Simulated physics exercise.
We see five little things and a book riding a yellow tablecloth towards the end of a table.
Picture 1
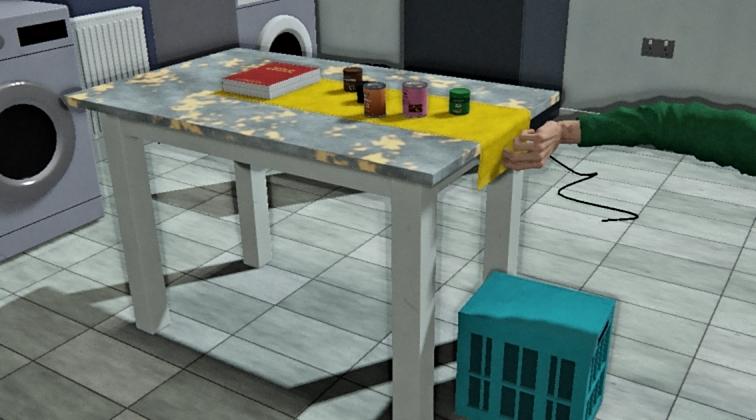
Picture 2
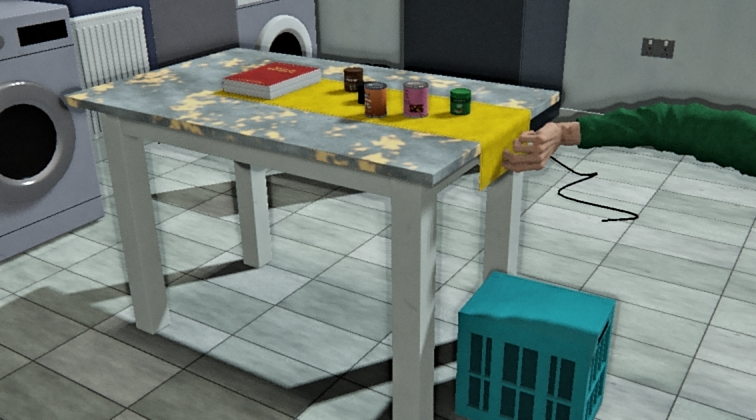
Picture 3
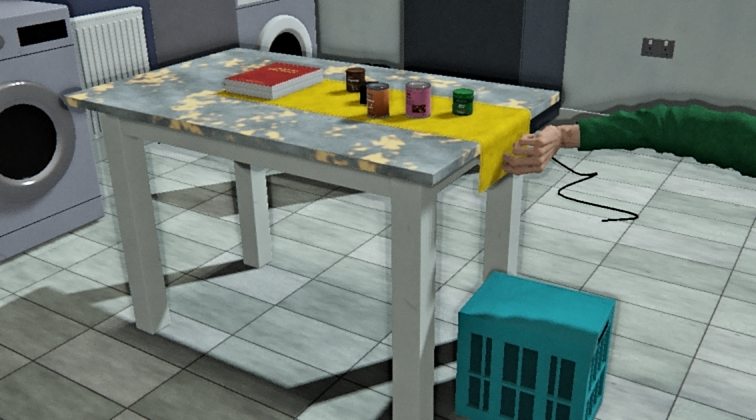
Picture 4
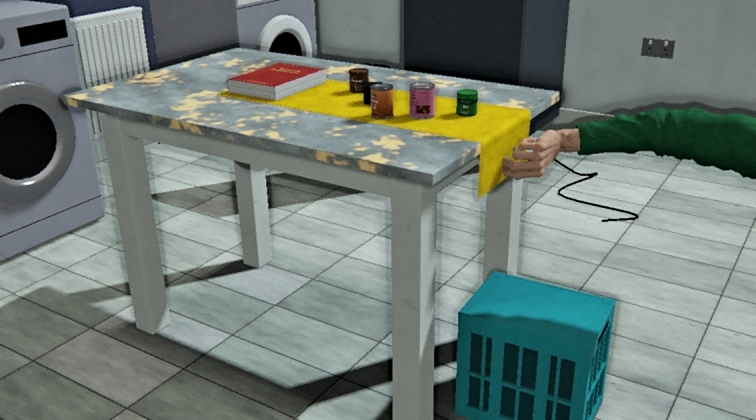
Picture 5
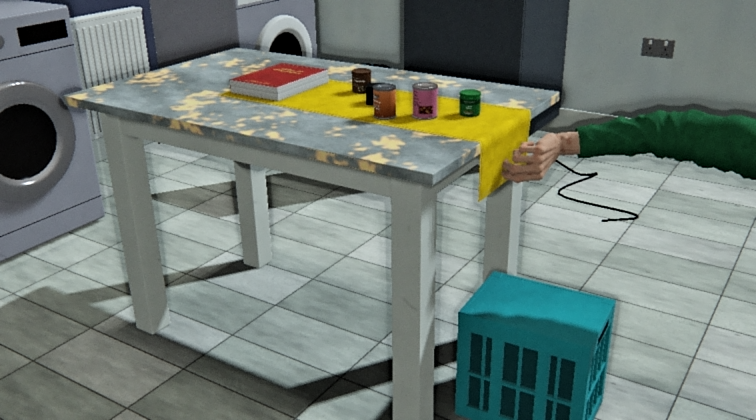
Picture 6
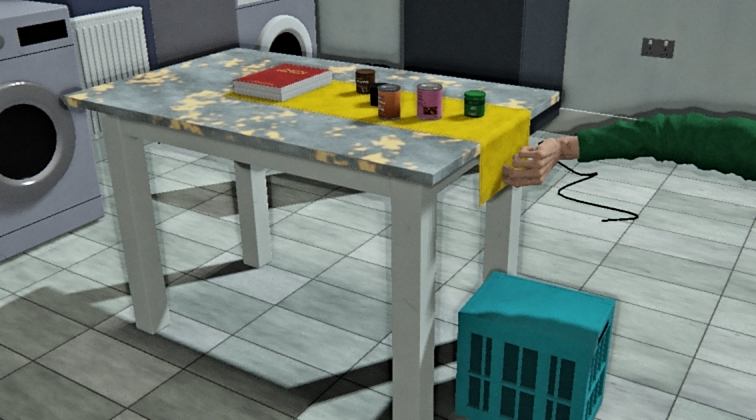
A hand in a green sleeve slowly drew a yellow cloth over the right end of a speckled table, and the red book and small colored cans on it shifted slightly to the right.
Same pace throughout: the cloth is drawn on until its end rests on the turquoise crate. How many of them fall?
Three.
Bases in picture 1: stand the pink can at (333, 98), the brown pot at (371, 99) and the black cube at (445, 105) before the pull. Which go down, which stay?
As for the pink can, it holds its spot; the brown pot, it holds its spot; the black cube, it leaves the top.
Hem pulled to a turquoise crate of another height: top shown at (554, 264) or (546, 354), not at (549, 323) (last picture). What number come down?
Numbers: 1; 4.
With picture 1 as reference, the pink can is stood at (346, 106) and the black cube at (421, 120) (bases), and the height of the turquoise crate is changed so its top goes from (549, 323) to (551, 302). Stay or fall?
The pink can stays aboard, and the black cube does not stay aboard.
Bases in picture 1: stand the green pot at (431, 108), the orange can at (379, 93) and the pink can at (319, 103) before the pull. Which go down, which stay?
Here's how it goes: The green pot leaves the top, the orange can remains in place and the pink can remains in place.
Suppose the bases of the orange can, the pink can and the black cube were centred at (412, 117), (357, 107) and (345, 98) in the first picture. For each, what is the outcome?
So the orange can leaves the top, the pink can stays aboard, and the black cube stays aboard.
Early on, hem near (503, 243); green pot gone.
Midway, hem on the crate; green pot and pink can gone.
Finally, hem on the crate; green pot, pink can and orange can gone. The count of fallen things is three.
